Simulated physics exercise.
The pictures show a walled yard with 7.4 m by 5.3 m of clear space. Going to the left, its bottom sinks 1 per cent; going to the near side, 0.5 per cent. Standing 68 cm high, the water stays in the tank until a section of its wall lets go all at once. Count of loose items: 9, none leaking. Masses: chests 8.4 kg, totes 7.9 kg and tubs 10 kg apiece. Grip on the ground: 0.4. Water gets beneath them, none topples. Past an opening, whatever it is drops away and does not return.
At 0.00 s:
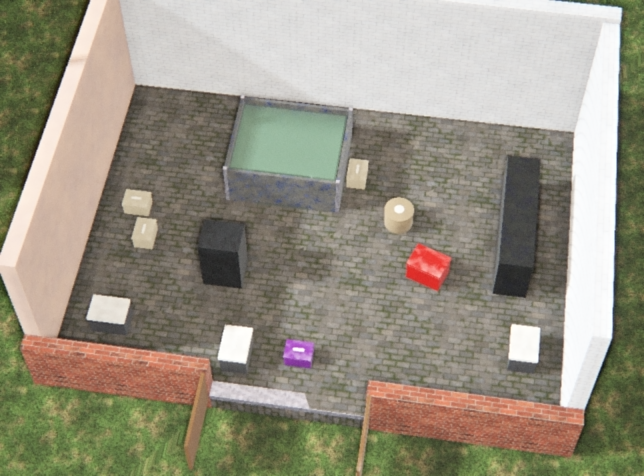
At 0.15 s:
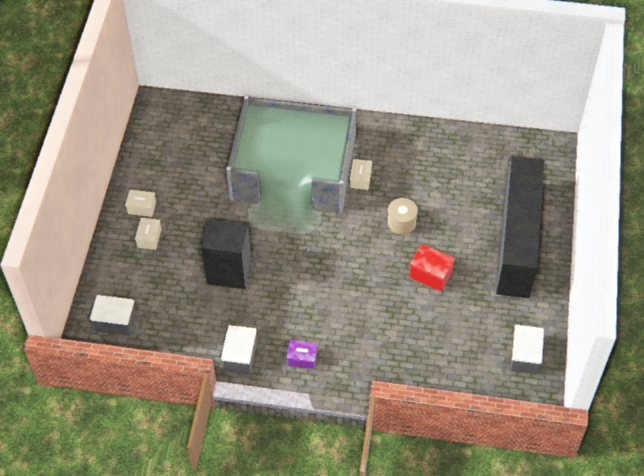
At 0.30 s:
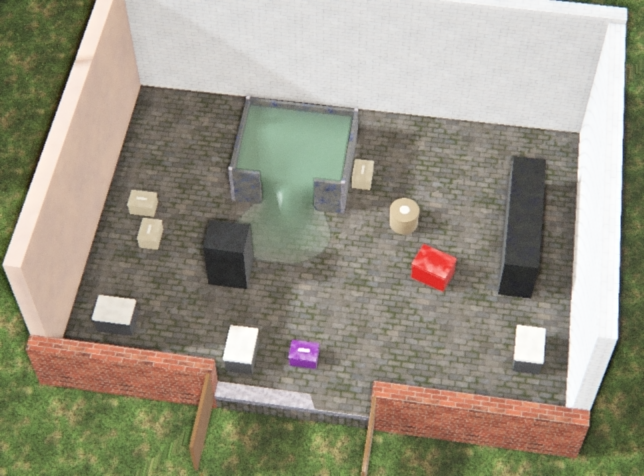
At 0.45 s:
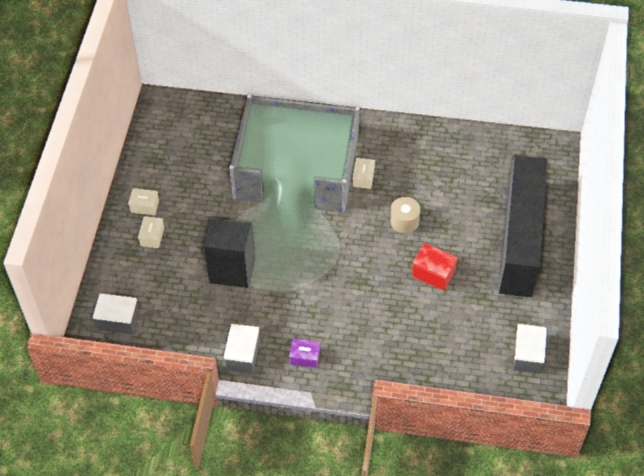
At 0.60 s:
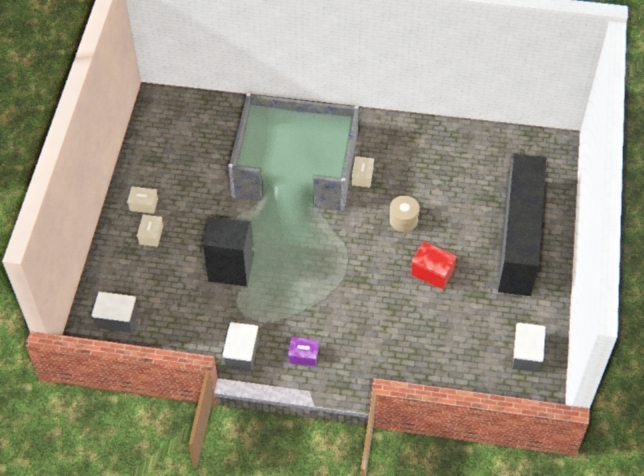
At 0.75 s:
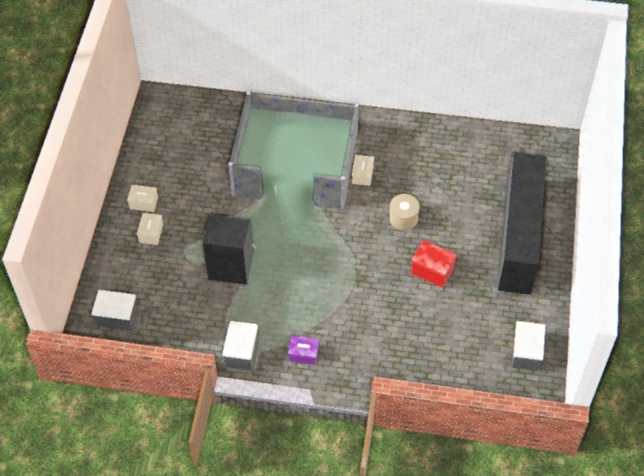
A walled yard held a tank of greenish water whose front opened, and the water poured out and fanned across the paving toward the near side, past a black block, while the scattered boxes stayed put.
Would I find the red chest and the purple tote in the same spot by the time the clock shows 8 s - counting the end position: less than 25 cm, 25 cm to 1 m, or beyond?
Prediction: The red chest does not really move, the purple tote is displaced a great deal.
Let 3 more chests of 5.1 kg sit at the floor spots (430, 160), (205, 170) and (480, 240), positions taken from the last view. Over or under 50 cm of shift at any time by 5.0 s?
Taking them in order: Not far enough, not far enough and not far enough.
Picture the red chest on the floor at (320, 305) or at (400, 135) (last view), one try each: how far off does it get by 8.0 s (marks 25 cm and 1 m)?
I'd say it lands far off on the first try and it does not really move on the second.
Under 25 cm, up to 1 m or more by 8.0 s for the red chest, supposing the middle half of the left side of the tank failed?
I'd expect the red chest to have remained in place.
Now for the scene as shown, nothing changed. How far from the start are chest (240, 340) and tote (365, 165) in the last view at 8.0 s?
Respectively, gone out and 0 cm.
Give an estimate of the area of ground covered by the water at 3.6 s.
Around 23 m2 of it.
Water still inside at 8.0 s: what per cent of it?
Around 56 % of the water.
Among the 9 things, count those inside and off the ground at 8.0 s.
I'd say 1 of them.
After 1.6 s the red chest is near (435, 257), 0.0 m from its start, aground; the purple tote has gone out; 2 of 9 are out; 0 afloat.
After 3.6 s the red chest is near (435, 257), 0.0 m from its start, aground; the purple tote has gone out; 2 of 9 are out; 1 afloat.
After 5.6 s the red chest is near (435, 257), 0.0 m from its start, aground; the purple tote has gone out; 2 of 9 are out; 1 afloat.
After 8.0 s the red chest is near (435, 257), 0.0 m from its start, aground; the purple tote has gone out; 2 of 9 are out; 1 afloat.
